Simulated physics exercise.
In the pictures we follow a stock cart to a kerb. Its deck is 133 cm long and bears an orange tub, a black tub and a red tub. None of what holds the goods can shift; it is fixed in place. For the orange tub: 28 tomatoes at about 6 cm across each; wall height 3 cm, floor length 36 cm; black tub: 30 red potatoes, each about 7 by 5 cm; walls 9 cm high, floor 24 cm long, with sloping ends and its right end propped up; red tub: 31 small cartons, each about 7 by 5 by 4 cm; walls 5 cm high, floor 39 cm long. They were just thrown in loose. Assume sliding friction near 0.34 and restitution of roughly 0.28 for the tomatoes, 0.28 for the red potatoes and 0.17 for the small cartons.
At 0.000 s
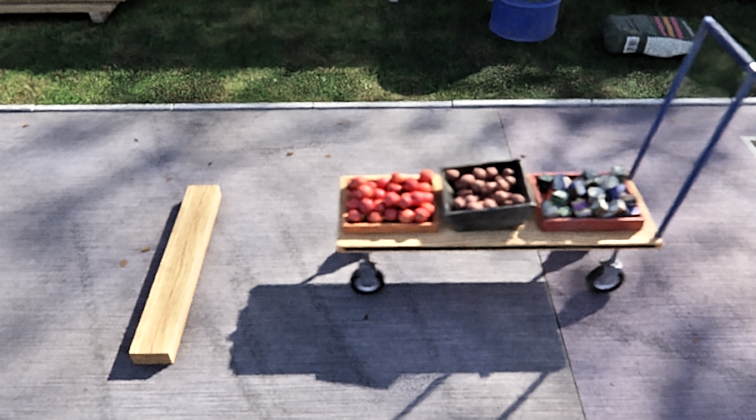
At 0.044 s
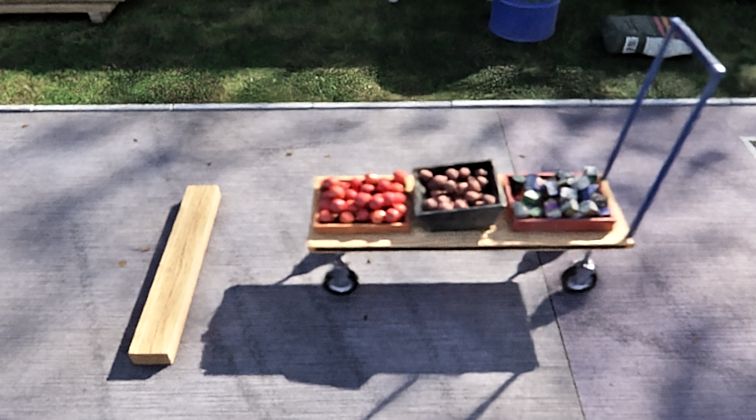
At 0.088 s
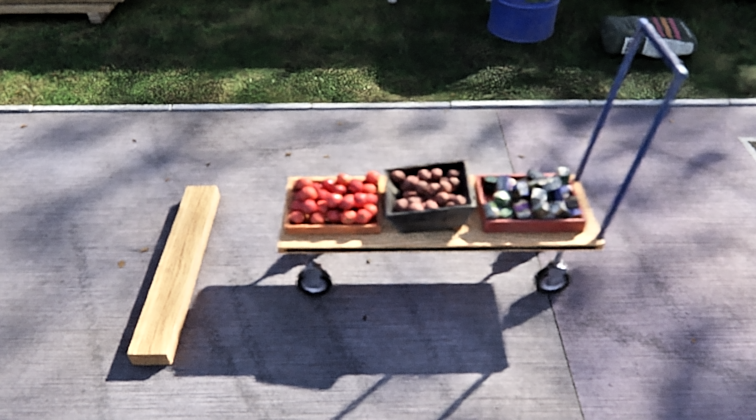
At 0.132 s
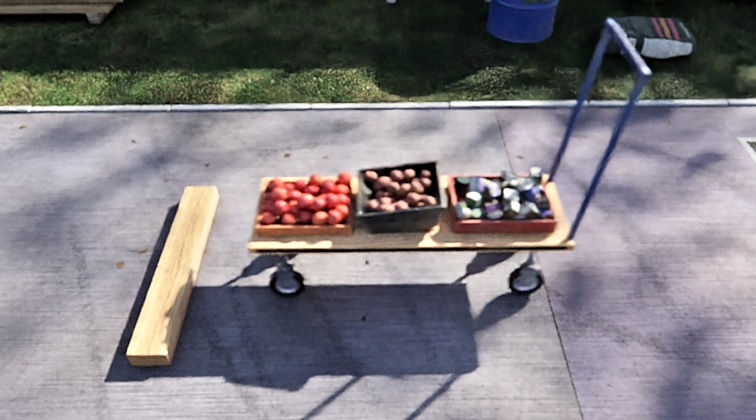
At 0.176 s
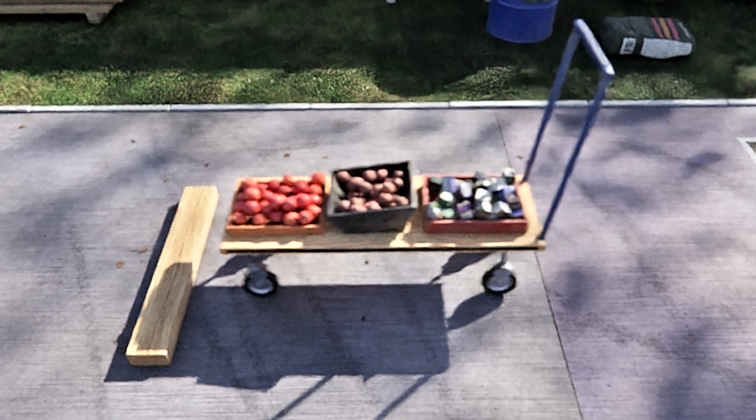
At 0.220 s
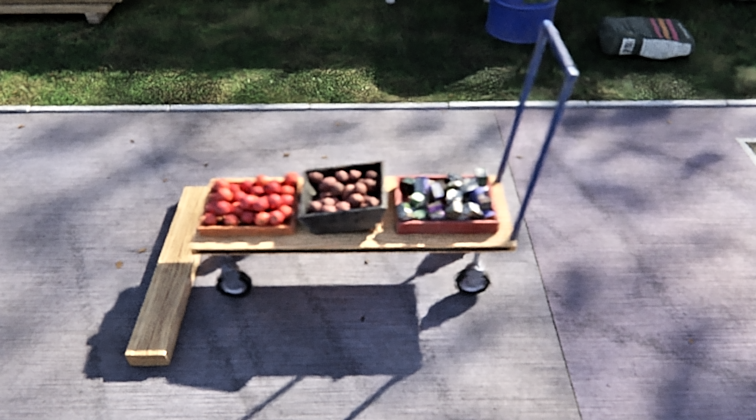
On a sunlit paved strip beside grass, a flat cart with a blue handle carries three open containers of red tomatoes, brownish-red potatoes and small mixed items. It rolls steadily left, its shadow sliding along, until its front end overlaps the view of a wooden beam lying on the ground.
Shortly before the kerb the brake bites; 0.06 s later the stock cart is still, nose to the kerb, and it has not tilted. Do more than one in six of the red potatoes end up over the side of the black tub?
Most likely the loss is bigger than a sixth of the load.
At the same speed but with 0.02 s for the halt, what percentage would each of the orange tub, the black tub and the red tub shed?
With that change, orange tub 40 per cent, black tub 40 per cent, red tub 30 per cent.
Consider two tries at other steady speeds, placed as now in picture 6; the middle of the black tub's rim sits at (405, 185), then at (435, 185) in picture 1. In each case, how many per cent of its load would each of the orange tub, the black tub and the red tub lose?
For the orange tub it's 10 % and then 20 %, for the black tub 0 % and then 10 %, and for the red tub 10 % and then 10 %.
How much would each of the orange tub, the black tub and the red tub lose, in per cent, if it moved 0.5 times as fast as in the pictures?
In that case the orange tub sheds 20 per cent, the black tub 0 per cent and the red tub 10 per cent.
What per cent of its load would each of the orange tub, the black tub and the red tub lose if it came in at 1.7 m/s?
In that case the orange tub sheds 20 per cent of its load, the black tub 10 per cent, and the red tub 10 per cent.
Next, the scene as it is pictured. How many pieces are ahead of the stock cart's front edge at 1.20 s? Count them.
About 8.
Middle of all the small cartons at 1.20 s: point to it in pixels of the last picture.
Centre: Around (389, 203) px.
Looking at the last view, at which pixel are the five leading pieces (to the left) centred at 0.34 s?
They are centred near (169, 200).
After 0.24 s, it begins to slow.
After 0.34 s, 4 of 28 out of the orange tub, 0 of 30 out of the black tub and 2 of 31 out of the red tub.
After 0.46 s, 8 of 28 out of the orange tub, 4 of 30 out of the black tub and 4 of 31 out of the red tub.
After 0.69 s, 8 of 28 out of the orange tub, 8 of 30 out of the black tub and 6 of 31 out of the red tub.
When it is over (at 1.20 s), 9 of 28 out of the orange tub, 8 of 30 out of the black tub and 5 of 31 out of the red tub. Asked share, 8 of 30, 27 per cent.
